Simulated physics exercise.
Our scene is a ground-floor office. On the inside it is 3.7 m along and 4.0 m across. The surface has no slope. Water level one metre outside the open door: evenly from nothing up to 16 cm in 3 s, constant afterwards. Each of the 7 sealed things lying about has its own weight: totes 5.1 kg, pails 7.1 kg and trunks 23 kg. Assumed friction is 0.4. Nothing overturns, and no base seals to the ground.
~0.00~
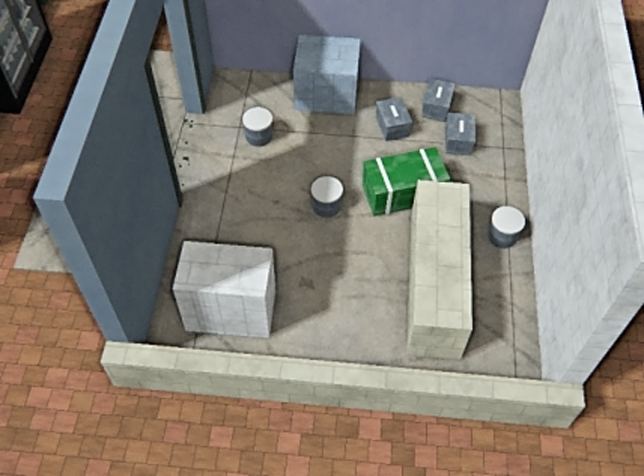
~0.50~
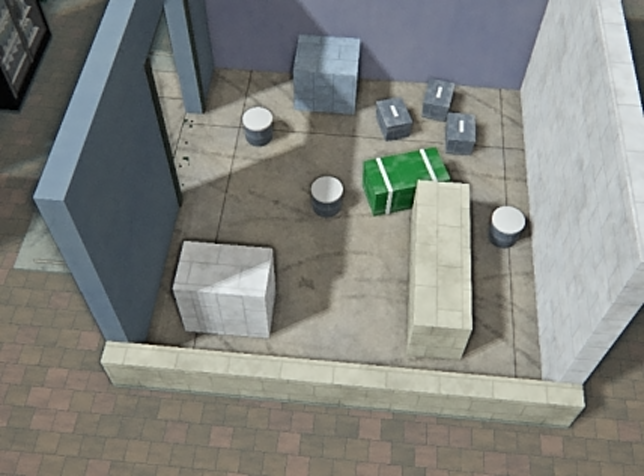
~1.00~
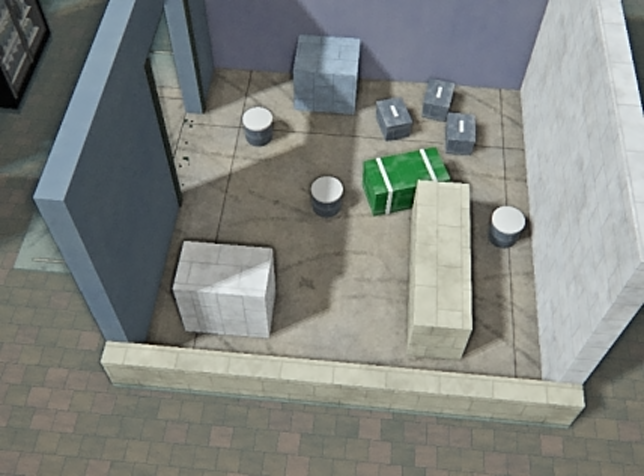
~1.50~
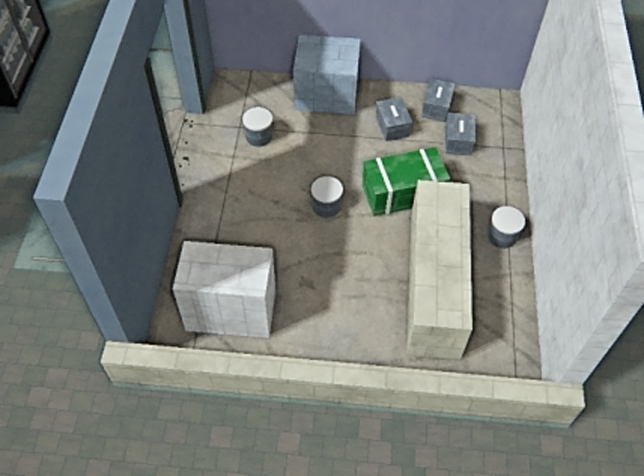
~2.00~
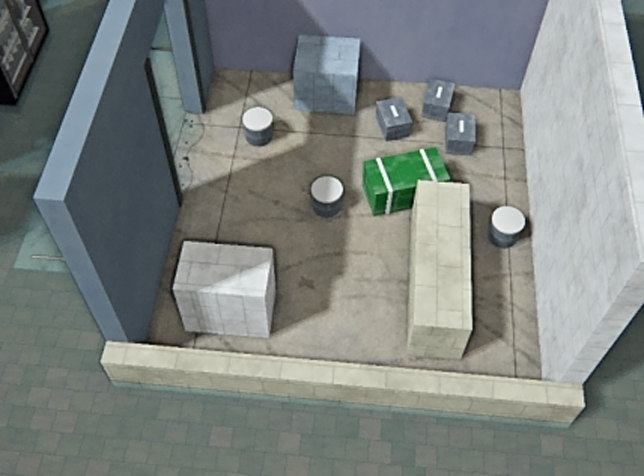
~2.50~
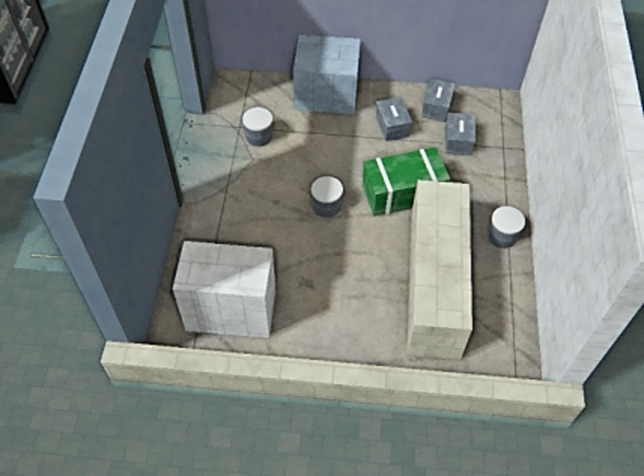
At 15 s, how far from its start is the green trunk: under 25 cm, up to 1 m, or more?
The green trunk is more than 1 m away.
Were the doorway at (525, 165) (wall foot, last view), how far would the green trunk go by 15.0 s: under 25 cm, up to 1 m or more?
The green trunk ends up a great distance away.
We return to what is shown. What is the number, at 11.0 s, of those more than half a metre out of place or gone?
The number I get is 6.
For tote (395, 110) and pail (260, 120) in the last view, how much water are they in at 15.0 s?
Depth approx. 12 cm / 14 cm.
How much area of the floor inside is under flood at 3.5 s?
Around 2.5 m2 of it.
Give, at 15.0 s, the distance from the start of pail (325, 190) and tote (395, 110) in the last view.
In turn: 80 cm, 50 cm.
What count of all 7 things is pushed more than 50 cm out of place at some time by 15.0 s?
I get 7.
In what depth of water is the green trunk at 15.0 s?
About 13 cm.
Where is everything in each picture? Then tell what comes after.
In the first frame, the green trunk at (407, 170), on the bottom; 0.0 m2 under water; 0 of 7 have shifted.
In the second frame, the green trunk at (407, 170) rests on the ground; 0.0 m2 under water; 0 of 7 have shifted.
In the third frame, the green trunk at (407, 170), on the bottom; water covers 0.0 m2; 0 of 7 have shifted.
In the fourth frame, the green trunk at (407, 170) rests on the ground; water covers 0.0 m2; 0 of 7 have shifted.
In the fifth frame, the green trunk at (407, 170), on the bottom; 0.0 m2 under water; 0 of 7 have shifted.
In the sixth frame, the green trunk at (407, 170), on the bottom; 0.6 m2 under water; 0 of 7 have shifted.
After 3.5 s the green trunk is near (407, 170), 0.0 m from its start, aground; 0 afloat.
After 6.8 s the green trunk is near (421, 174), 0.2 m from its start, aground; 2 afloat.
After 11.0 s the green trunk is near (506, 207), 1.1 m from its start, afloat; 5 afloat.
After 15.0 s the green trunk is near (508, 314), 1.9 m from its start, afloat; 6 afloat.
